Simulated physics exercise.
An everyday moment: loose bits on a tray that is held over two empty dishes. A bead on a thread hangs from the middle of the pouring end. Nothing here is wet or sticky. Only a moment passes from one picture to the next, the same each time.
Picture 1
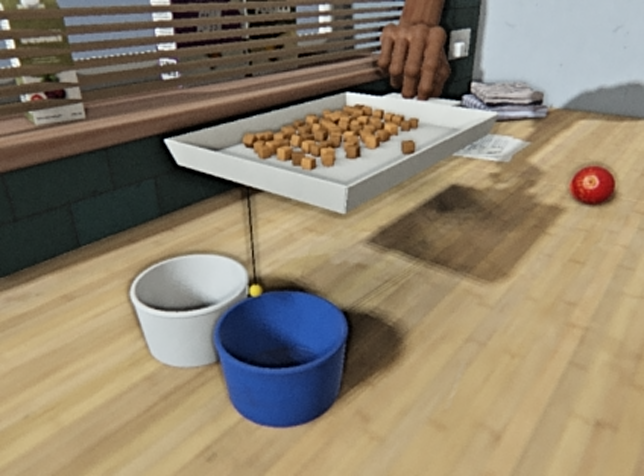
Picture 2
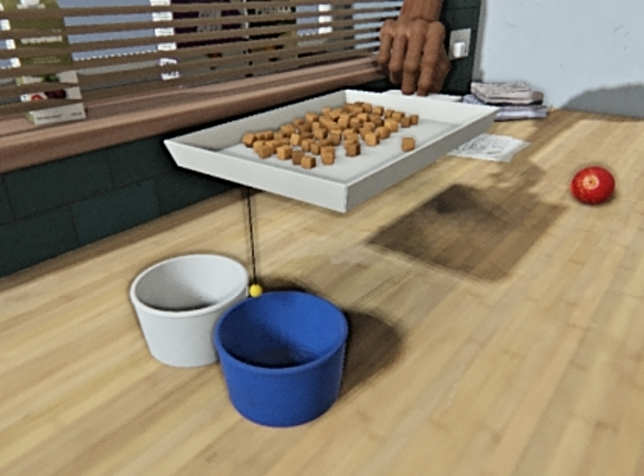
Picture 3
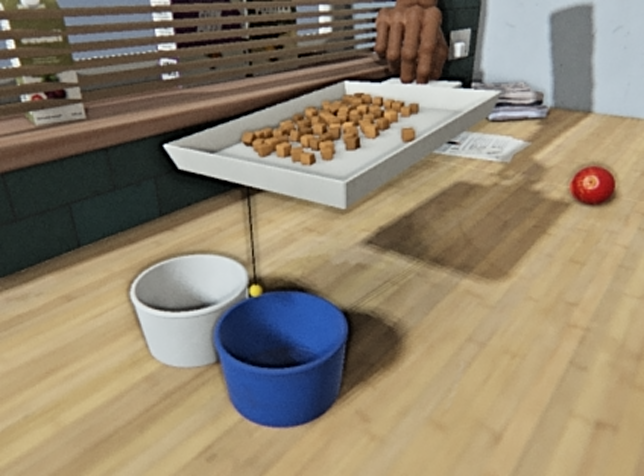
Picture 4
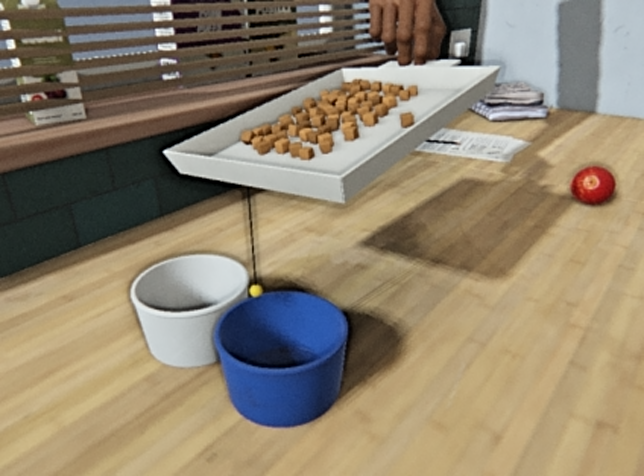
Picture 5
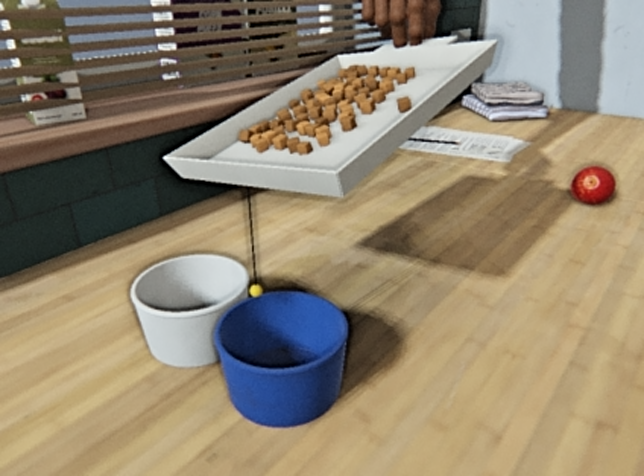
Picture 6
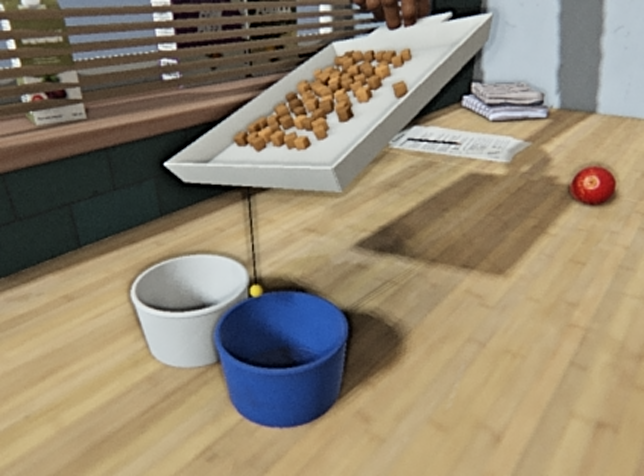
On a wooden counter, a hand lifts the far end of a tray of brown cubes.
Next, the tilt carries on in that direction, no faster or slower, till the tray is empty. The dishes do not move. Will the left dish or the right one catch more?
The left one ends fuller.
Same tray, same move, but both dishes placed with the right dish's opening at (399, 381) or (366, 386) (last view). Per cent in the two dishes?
The first gives 0 %, the second 0 %.
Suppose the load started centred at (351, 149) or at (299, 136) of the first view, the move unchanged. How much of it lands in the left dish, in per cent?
About 100 and 80 per cent.
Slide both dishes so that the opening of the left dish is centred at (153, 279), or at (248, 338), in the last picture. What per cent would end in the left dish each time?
Roughly 70 per cent, and 0 per cent.
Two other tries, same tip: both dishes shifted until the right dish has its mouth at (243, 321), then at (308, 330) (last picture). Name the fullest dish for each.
The first try: The left dish. The second: Left.
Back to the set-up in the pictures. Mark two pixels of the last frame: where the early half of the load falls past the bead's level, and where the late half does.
Around (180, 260) and then (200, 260).
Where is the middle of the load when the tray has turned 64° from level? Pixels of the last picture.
At about (213, 152).
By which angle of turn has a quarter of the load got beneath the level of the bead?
Near 85 degrees.
Soon, tray tipped steeply; most on the tray; a stray few in the left dish; a small part in the air.
A while on, tray tipped past a quarter turn; about a third on the tray; about half in the left dish; a stray few outside both; a small part in the air.
Towards the end, tray tipped past a quarter turn; nearly all in the left dish; a stray few outside both.
Finally, tray tipped past a quarter turn; none in the right dish; nearly all in the left dish; a stray few outside both.
